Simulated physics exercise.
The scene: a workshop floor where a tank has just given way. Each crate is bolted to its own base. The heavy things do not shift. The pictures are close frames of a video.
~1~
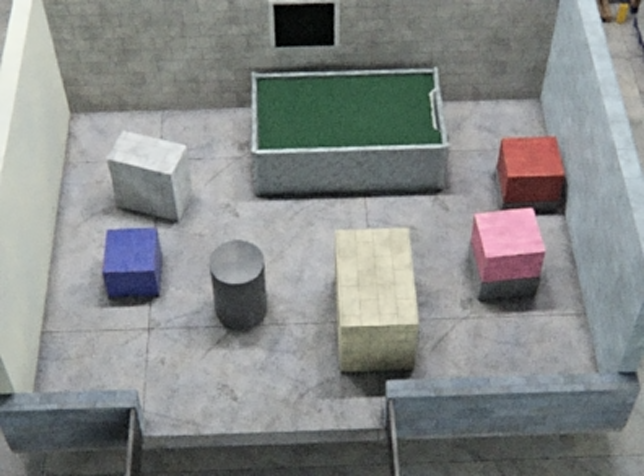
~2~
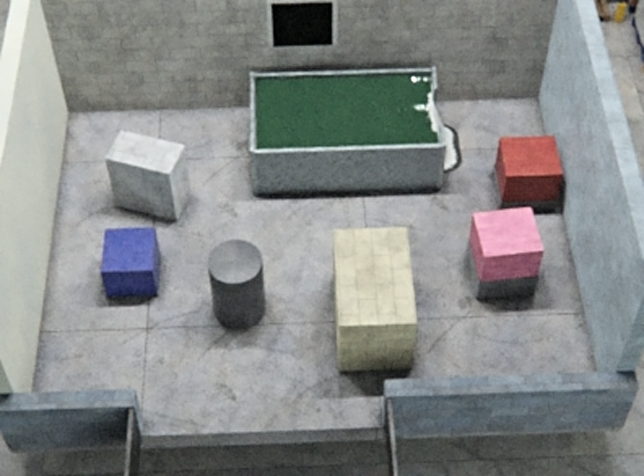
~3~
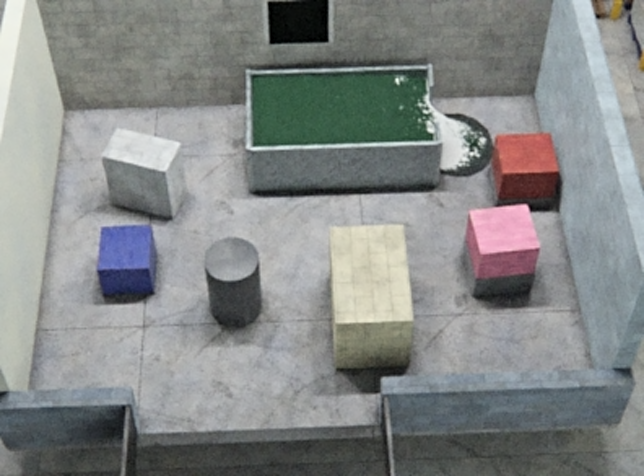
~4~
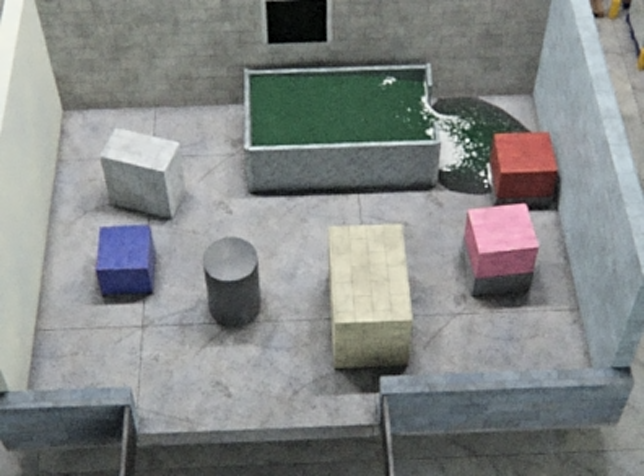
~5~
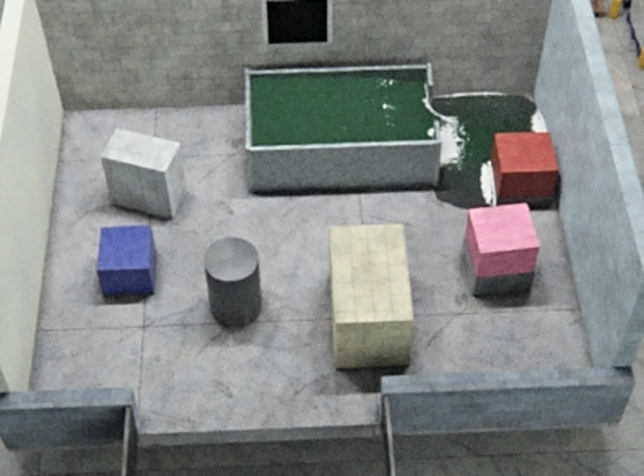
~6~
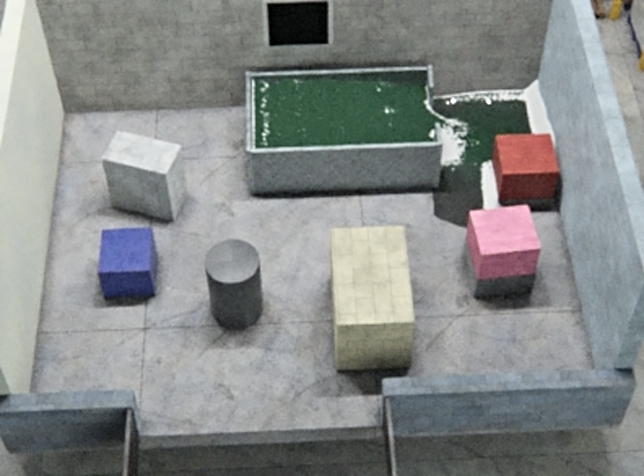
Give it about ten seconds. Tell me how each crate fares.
In the end: The pink crate stays dry; the red crate gets wet; the blue crate gets wet.
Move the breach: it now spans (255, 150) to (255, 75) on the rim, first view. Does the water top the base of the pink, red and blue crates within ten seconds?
Pink crate is spared; red crate stays dry; blue crate is wetted.
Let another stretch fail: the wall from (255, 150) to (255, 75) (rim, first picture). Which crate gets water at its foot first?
It is the blue-painted one.
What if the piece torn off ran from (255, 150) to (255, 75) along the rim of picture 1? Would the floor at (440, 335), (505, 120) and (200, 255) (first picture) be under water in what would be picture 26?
In that order: Dry, not flooded, awash.
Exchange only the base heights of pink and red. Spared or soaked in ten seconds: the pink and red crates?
In short: The pink one is wetted; the red one is soaked.
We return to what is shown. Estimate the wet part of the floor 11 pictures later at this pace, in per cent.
Roughly 25 per cent.
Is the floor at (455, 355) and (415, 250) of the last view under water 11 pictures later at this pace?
In turn: Free of water, covered.
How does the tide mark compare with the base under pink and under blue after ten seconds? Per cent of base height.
Near 70 and 240 in a hundred.
A moment on, water covers 15 % of the floor; the pink crate water round its plinth, the red crate water round its plinth, the blue crate not reached.
Next, water covers 25 % of the floor; the pink crate water round its plinth, the red crate water round its plinth, the blue crate not reached.
Then, water covers 40 % of the floor; the pink crate water round its plinth, the red crate water round its plinth, the blue crate not reached.
Later, water covers 80 % of the floor; the pink crate water round its plinth, the red crate water round its plinth, the blue crate water round its plinth.
In the end, water covers 100 % of the floor; the pink crate stayed above the water, the red crate was topped, the blue crate was topped.
